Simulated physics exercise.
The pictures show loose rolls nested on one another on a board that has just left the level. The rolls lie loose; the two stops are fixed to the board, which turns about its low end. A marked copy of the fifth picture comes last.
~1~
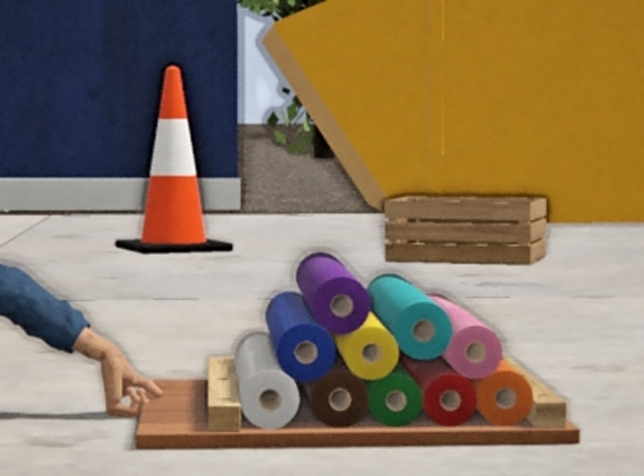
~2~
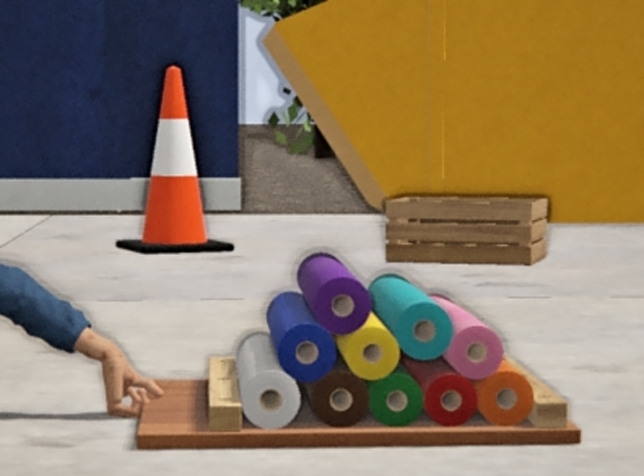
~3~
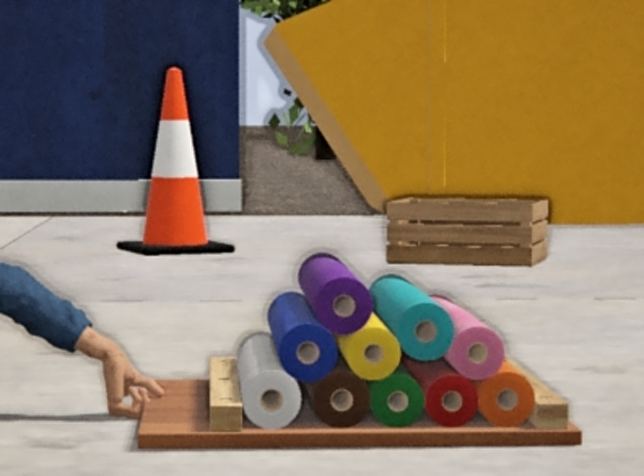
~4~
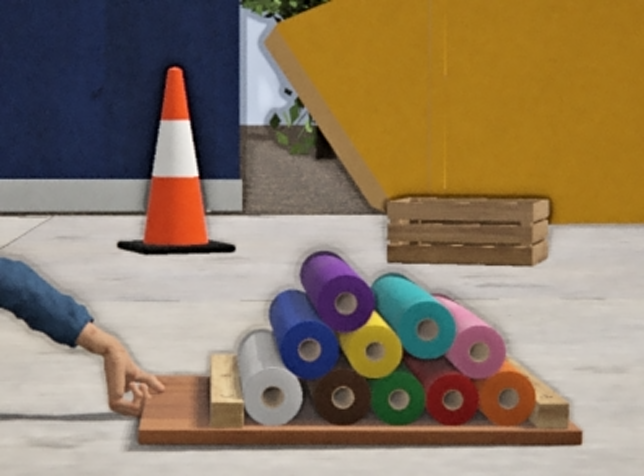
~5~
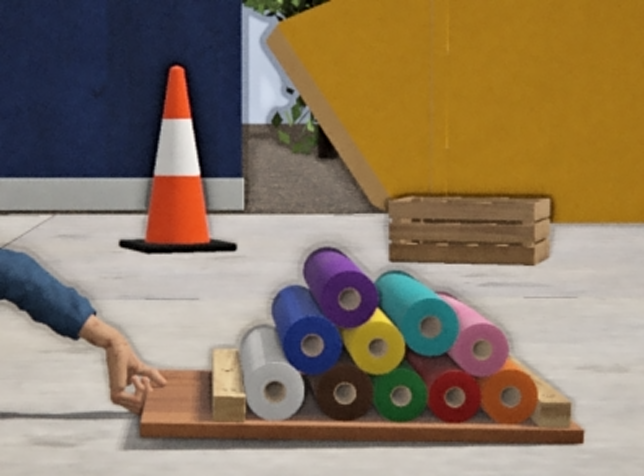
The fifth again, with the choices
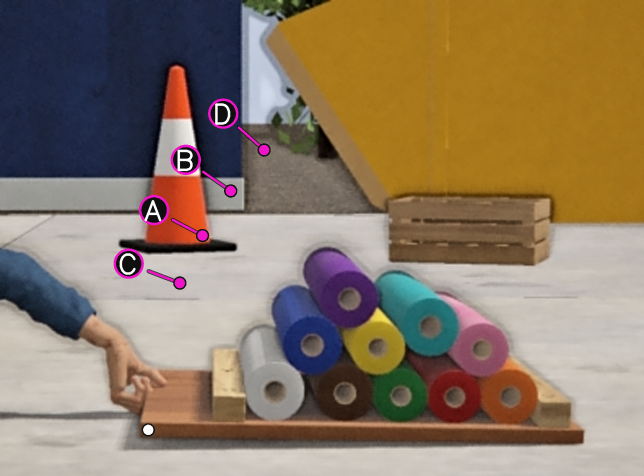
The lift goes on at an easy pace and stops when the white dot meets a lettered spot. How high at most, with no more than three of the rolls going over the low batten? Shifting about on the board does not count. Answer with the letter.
Mark C is as high as it can go.
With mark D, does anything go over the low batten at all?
Yes.
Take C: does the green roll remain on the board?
The green roll: Yes.
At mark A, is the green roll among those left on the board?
Yes, with A.
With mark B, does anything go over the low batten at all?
Yes.
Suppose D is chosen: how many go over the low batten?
It comes to five.
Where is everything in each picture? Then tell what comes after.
In the first picture, yellow roll (371, 353); blue roll (306, 352); turquoise roll (423, 331).
In the second picture, turquoise roll (424, 331); purple roll (343, 306).
In the third picture, board (347, 397); white roll (272, 399); red roll (452, 401).
In the fourth picture, board (348, 395); white roll (273, 396); brown roll (343, 398); red roll (453, 399).
In the fifth picture, board (350, 391); white roll (275, 391); brown roll (345, 393).
On the marked copy, A at (202, 236); B at (231, 191); C at (180, 283); D at (264, 150); the white dot at (148, 430).
Taking C. A third of the way, board at 15°.
Two thirds of the way, board at 21°.
When it is over, board at 21°, none over the low batten.
As for the rest, A five over the low batten; B five over the low batten; D five over the low batten.
